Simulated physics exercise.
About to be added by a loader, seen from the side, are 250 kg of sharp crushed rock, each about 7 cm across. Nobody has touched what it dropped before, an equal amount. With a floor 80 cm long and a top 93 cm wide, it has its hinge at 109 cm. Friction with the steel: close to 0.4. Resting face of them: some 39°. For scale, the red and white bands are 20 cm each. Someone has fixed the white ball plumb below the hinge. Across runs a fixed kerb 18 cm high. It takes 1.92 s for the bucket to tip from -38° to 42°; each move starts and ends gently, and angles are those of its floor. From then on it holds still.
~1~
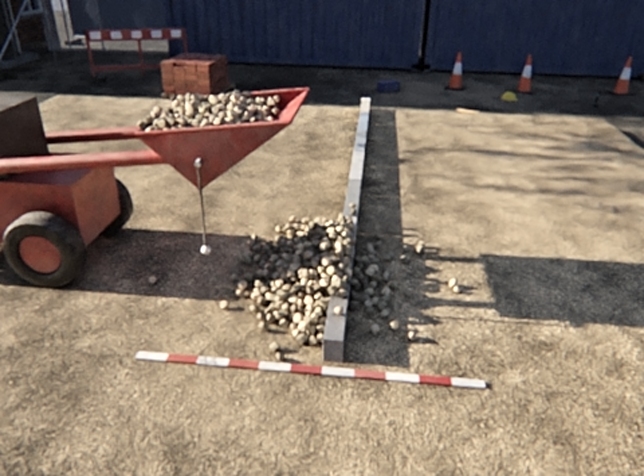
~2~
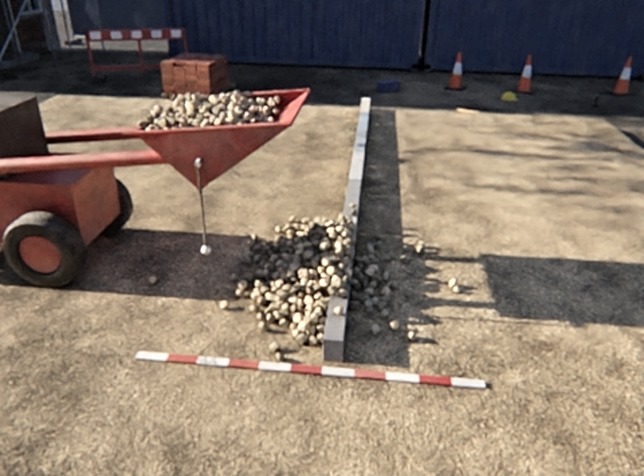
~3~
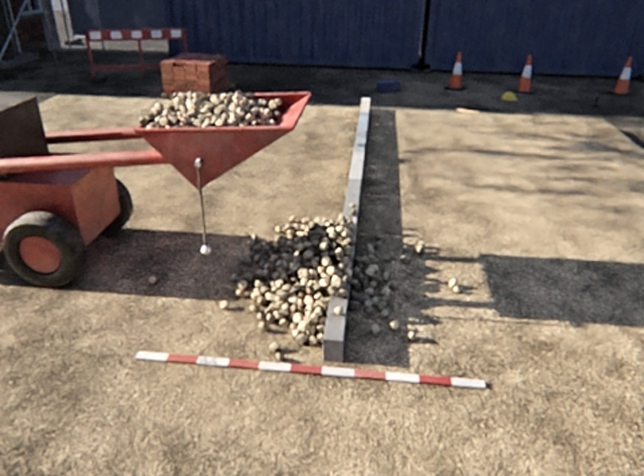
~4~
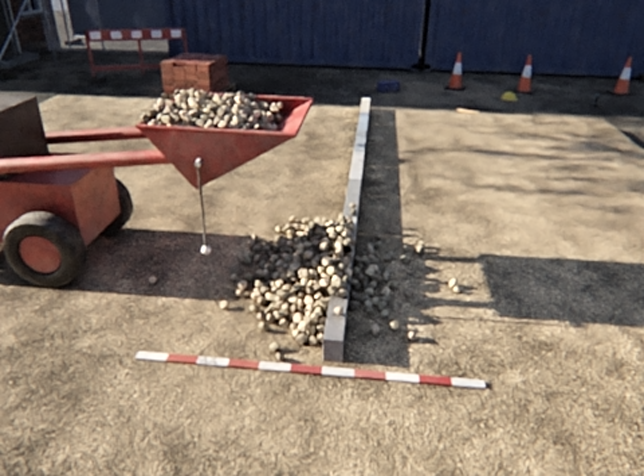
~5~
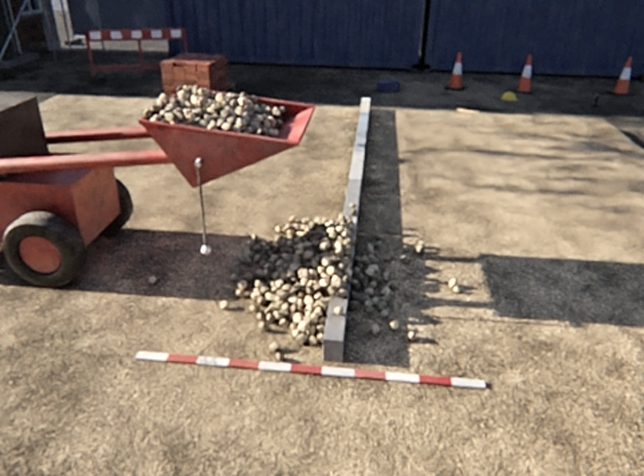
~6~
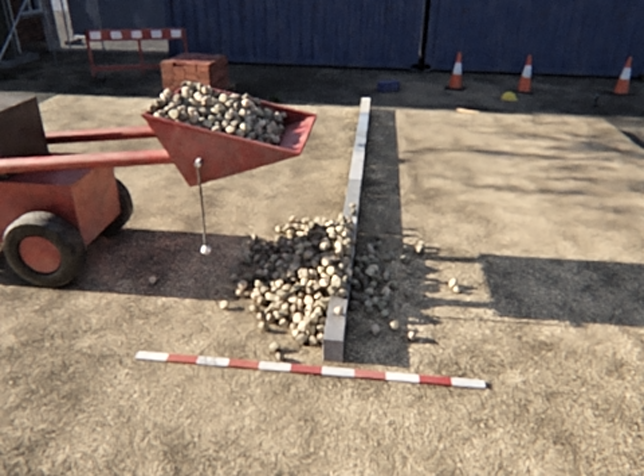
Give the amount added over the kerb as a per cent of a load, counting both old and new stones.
About 11 per cent of a load.
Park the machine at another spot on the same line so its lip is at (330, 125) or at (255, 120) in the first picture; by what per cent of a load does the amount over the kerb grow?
I'd guess close to 60 per cent first and close to 0 per cent second.
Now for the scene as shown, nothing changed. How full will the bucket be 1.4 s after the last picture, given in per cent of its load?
Close to 30 per cent of the load.
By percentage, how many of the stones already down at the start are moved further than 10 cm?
Estimate: 5 %, roughly.
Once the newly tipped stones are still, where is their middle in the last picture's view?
Centre: Approx. (297, 255).
Then, 0.8 s after the last picture the floor is at 30°; in per cent of one load, 99 in the bucket, 92 on this side of the kerb, 9 over the kerb; the foremost stones are at (434, 273).
Then, 1.4 s after the last picture the floor is at 42°; in per cent of one load, 28 in the bucket, 163 on this side of the kerb, 10 over the kerb; the foremost stones are at (434, 273).
Then, 1.8 s after the last picture the floor is at 42°; in per cent of one load, 0 in the bucket, 183 on this side of the kerb, 17 over the kerb; the foremost stones are at (441, 272).
Then, 4.2 s after the last picture the floor is at 42°; in per cent of one load, 0 in the bucket, 180 on this side of the kerb, 20 over the kerb; the foremost stones are at (446, 273). Net gain over the kerb, 11.
